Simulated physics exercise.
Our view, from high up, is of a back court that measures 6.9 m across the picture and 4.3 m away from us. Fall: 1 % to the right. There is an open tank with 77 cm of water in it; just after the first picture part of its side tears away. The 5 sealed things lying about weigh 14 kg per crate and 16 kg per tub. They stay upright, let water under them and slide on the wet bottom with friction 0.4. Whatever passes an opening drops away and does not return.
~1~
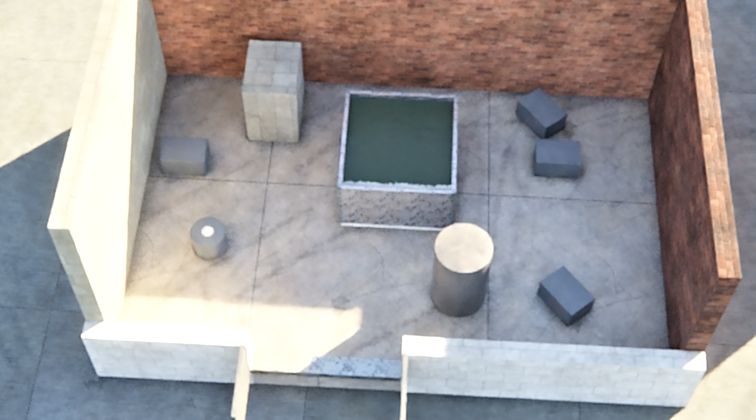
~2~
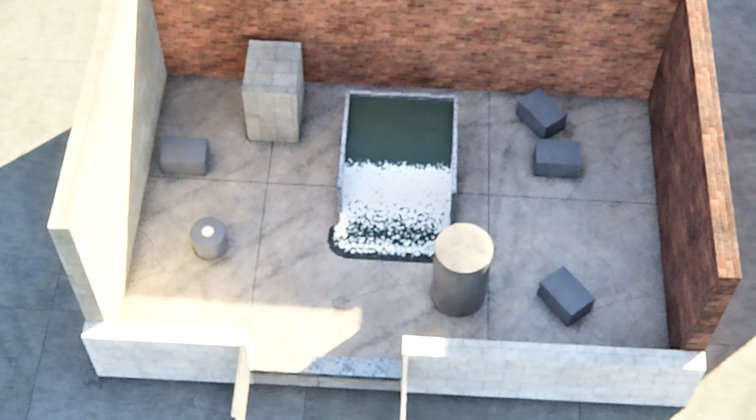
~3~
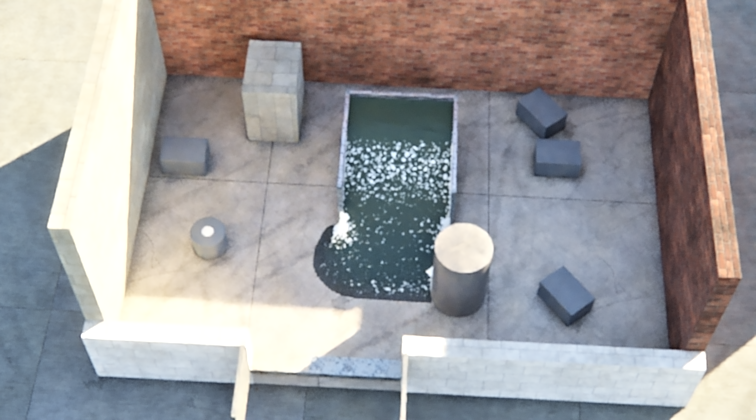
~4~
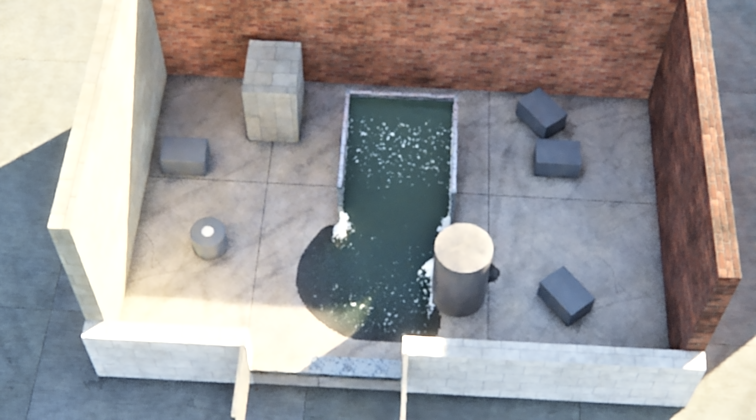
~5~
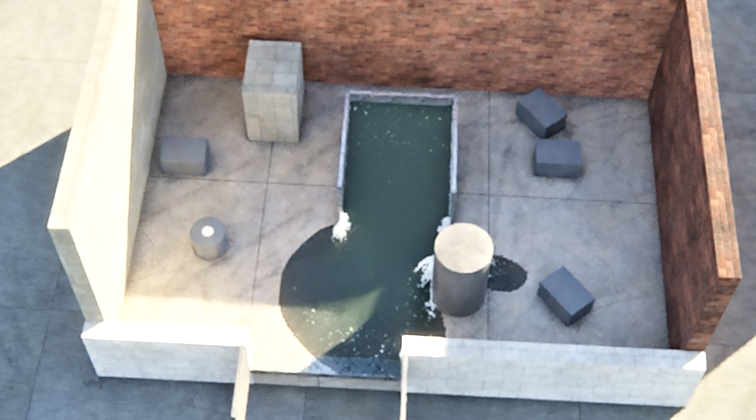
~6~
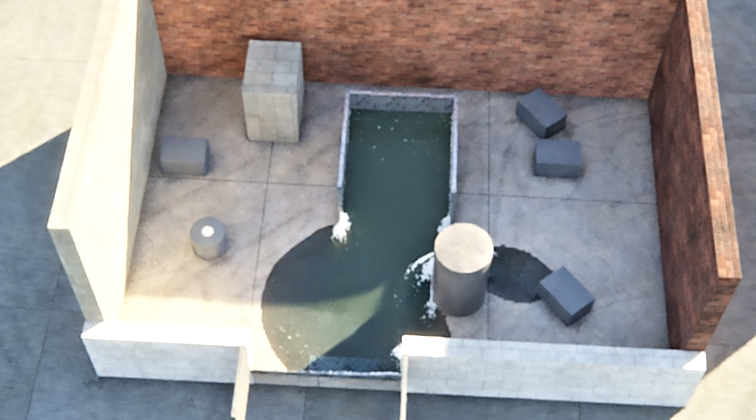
Dark green water pours from an open tank and spreads across the paved court around a cylinder.
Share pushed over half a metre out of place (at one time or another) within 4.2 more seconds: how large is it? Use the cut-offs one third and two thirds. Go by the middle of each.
Under a third.
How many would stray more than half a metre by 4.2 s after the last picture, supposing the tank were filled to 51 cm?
Count: 0.
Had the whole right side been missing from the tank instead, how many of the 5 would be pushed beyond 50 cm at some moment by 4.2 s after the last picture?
In that case 3 of them.
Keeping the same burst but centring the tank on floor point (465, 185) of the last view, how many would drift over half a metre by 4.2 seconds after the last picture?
That gives 2 of them.
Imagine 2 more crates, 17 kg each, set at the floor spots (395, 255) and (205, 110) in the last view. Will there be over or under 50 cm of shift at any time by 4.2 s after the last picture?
Outcome: Breaks the threshold first, stays within second.
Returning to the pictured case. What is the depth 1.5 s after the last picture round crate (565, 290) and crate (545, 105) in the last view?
First about 5 cm, second about 0 cm.
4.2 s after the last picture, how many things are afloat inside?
Answer: 0.
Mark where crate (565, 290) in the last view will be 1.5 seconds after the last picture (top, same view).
My estimate: Around (606, 290).
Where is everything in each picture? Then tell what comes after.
In the first picture, a crate at (559, 152), on the bottom; a tub at (207, 232) rests on the ground; water covers 2.1 m2; 0 of 5 have shifted.
In the second picture, a crate at (559, 152) rests on the ground; a tub at (207, 232) rests on the ground; 3.0 m2 under water; 0 of 5 have shifted.
In the third picture, a crate at (559, 152) rests on the ground; a tub at (207, 232), on the bottom; water covers 4.1 m2; 0 of 5 have shifted.
In the fourth picture, a crate at (559, 152), on the bottom; a tub at (207, 232), on the bottom; water covers 5.2 m2; 0 of 5 have shifted.
In the fifth picture, a crate at (559, 152), on the bottom; a tub at (207, 232), on the bottom; 6.5 m2 under water; 0 of 5 have shifted.
In the sixth picture, a crate at (559, 152) rests on the ground; a tub at (207, 232), on the bottom; water covers 7.4 m2; 0 of 5 have shifted.
Then, 0.4 s after the last picture 0 of 5 are over 50 cm from their spots; 0 afloat.
Then, 1.5 s after the last picture 0 of 5 are over 50 cm from their spots; 0 afloat.
Then, 2.8 s after the last picture 1 of 5 are over 50 cm from their spots; 1 afloat.
Then, 4.2 s after the last picture 1 of 5 are over 50 cm from their spots, and 1 have been at some point; 0 afloat.
